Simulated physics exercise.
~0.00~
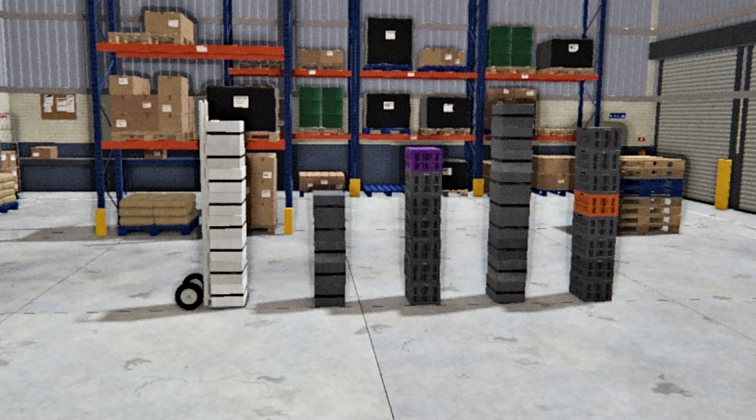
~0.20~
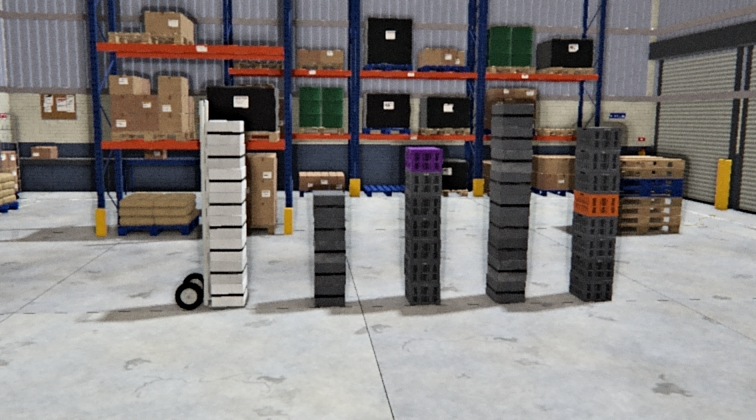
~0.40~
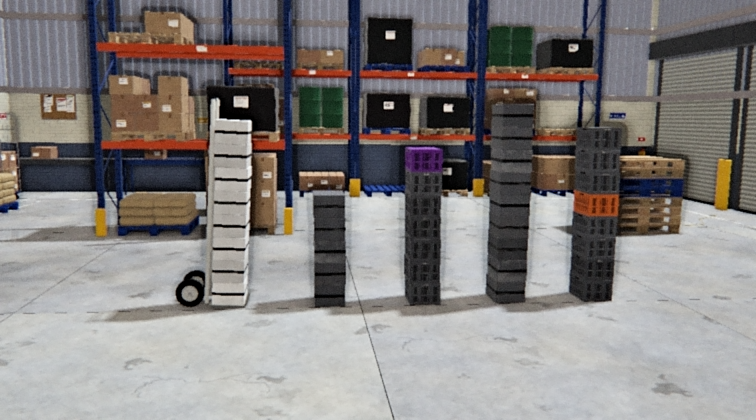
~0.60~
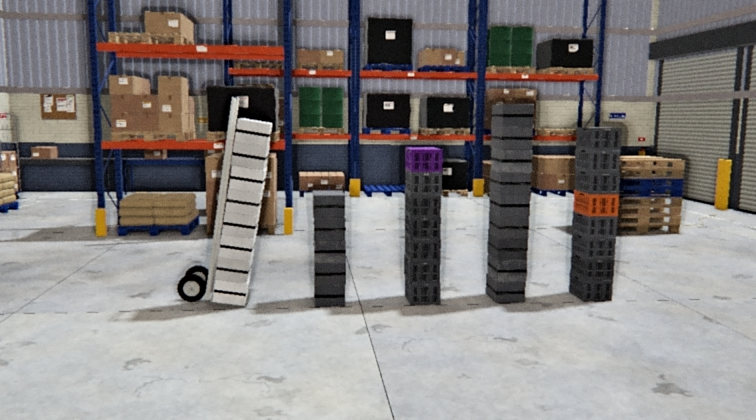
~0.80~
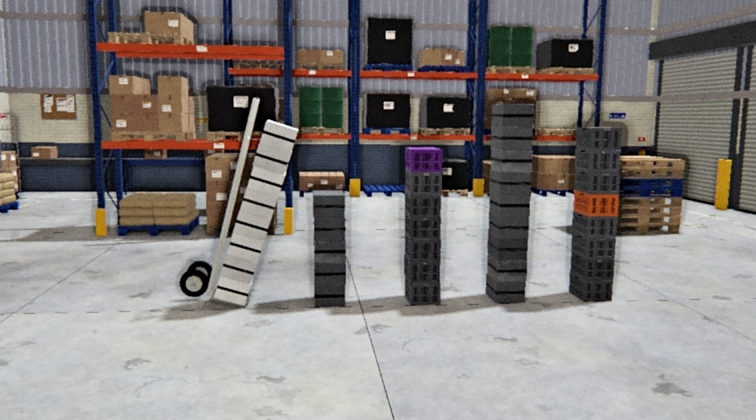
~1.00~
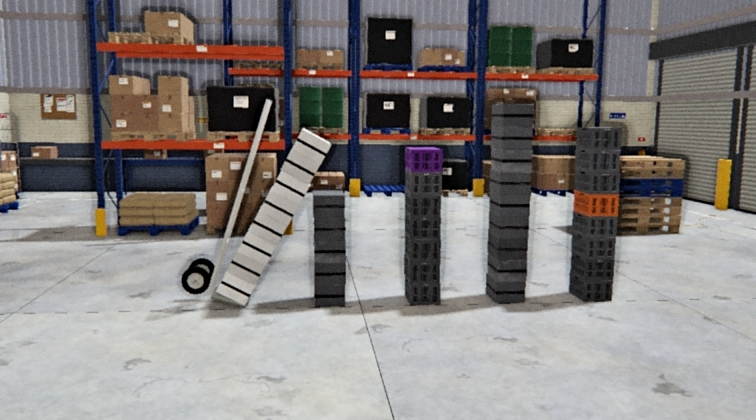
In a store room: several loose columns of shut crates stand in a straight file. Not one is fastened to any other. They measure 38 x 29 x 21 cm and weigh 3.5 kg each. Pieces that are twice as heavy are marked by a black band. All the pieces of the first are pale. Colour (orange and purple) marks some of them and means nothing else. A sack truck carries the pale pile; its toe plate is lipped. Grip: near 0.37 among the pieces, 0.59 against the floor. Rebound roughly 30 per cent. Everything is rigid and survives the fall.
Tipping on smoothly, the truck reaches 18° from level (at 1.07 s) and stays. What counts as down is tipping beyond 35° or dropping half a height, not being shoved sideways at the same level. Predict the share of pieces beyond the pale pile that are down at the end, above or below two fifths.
The share ends above two fifths.
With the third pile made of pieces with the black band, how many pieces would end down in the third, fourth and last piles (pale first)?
In that case the third pile has 7 down, the fourth 9, the last 7.
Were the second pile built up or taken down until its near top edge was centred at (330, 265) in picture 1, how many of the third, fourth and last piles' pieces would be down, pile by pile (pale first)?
Pile by pile that makes third 6, fourth 0, last 0.
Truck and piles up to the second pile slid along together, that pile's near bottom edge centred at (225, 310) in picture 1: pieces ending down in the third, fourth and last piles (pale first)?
Third 0, fourth 0, last 0.
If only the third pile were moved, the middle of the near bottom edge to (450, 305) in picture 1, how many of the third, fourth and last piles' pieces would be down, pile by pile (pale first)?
The third pile ends with 0 down, the fourth with 0, the last with 0.
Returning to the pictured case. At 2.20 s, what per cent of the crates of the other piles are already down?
20 percent by then.
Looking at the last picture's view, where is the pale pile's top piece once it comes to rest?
Somewhere about (437, 264).
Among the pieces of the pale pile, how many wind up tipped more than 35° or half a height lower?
Count: 8 pale pieces.
By 1.46 s, 8 of the pale pile down; none of the 29 other crates down, 8 disturbed.
By 2.20 s, 8 of the pale pile down; 6 of the 29 other crates down; purple crate on its side.
By 3.92 s, 8 of the pale pile down; 21 of the 29 other crates down; purple crate on its side; orange crate tilted 26°, 7 cm lower.
By 4.82 s, 8 of the pale pile down; 26 of the 29 other crates down; orange crate upside down; purple crate on its side.
When it is over (6.1 s), 8 of the pale pile down; 26 of the 29 other crates down; orange crate upside down; purple crate on its side. That is 90 per cent. In pixels of the last frame, middles, orange crate near (742, 283), purple crate near (428, 235).
